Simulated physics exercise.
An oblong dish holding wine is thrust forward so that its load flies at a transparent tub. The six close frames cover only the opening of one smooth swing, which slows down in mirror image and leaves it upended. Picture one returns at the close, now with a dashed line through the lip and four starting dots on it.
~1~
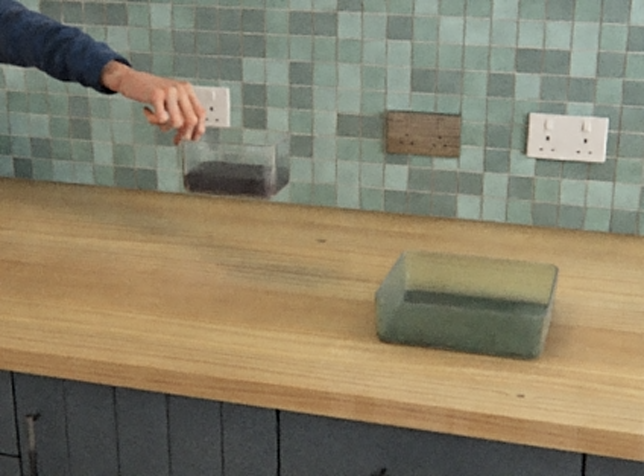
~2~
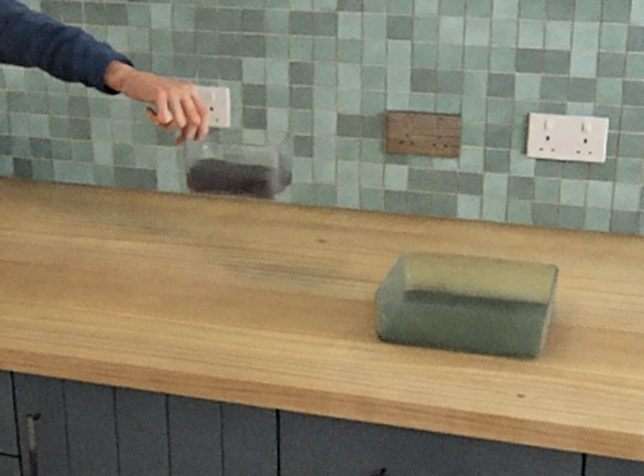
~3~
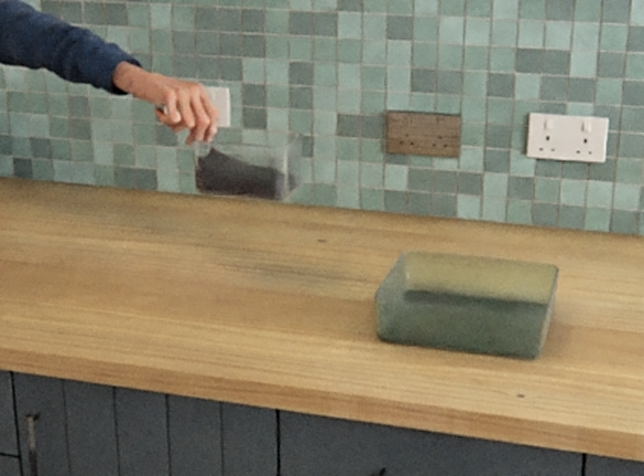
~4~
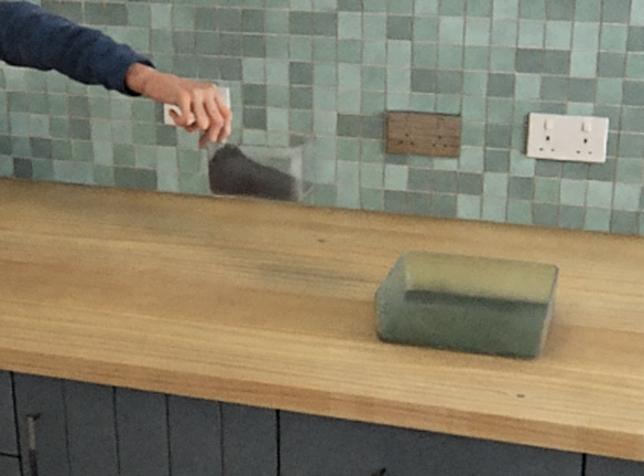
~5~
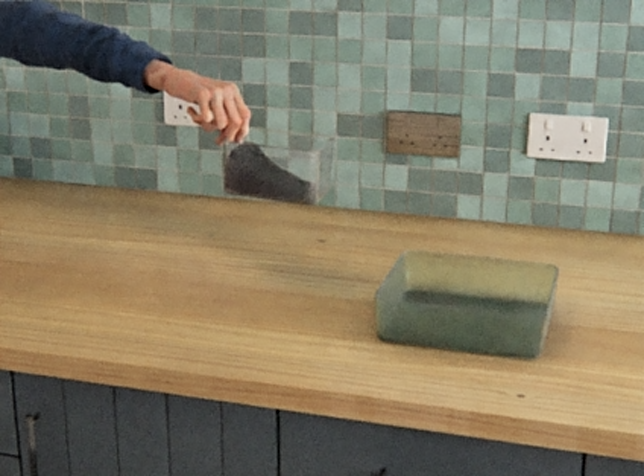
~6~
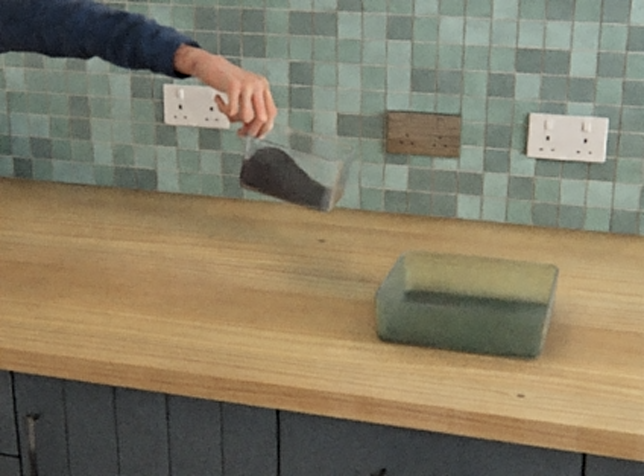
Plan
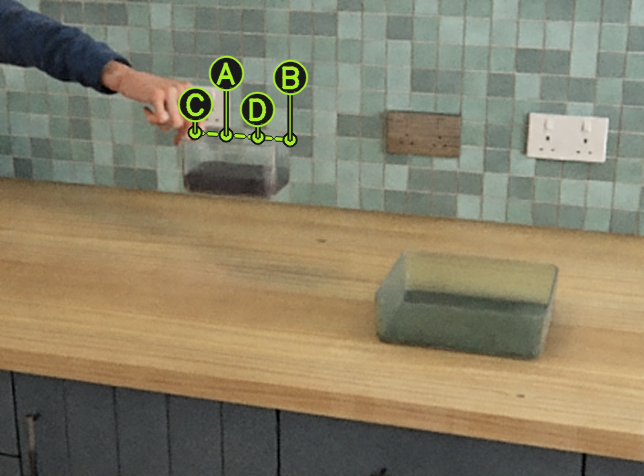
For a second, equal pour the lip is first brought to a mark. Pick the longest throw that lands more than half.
Use dot D.
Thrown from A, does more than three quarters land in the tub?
No.
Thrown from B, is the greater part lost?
No, not at all.
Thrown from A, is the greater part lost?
Yes, it does.
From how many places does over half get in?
Two of them.
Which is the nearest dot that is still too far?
That is dot A.
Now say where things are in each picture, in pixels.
Upright, lip at (281, 139); tub from (377, 338) to (542, 358); nothing has left yet.
Upright, lip at (284, 139); nothing has left yet.
Upright, lip at (294, 140); nothing has left yet.
Upright, lip at (308, 141); nothing has left yet.
Tipped about 3°, lip at (326, 144); nothing has left yet.
Tipped about 12°, lip at (348, 155); nothing has left yet.
On the marked copy, A at (226, 135); B at (290, 139); C at (195, 132); D at (257, 137).
For dot A, about 36 % lands in the tub, 56 % falls short and 7 % goes beside or beyond.
For dot B, about 75 % lands in the tub, 16 % falls short and 9 % goes beside or beyond.
For dot C, about 20 % lands in the tub, 77 % falls short and 4 % goes beside or beyond.
For dot D, about 63 % lands in the tub, 28 % falls short and 10 % goes beside or beyond.
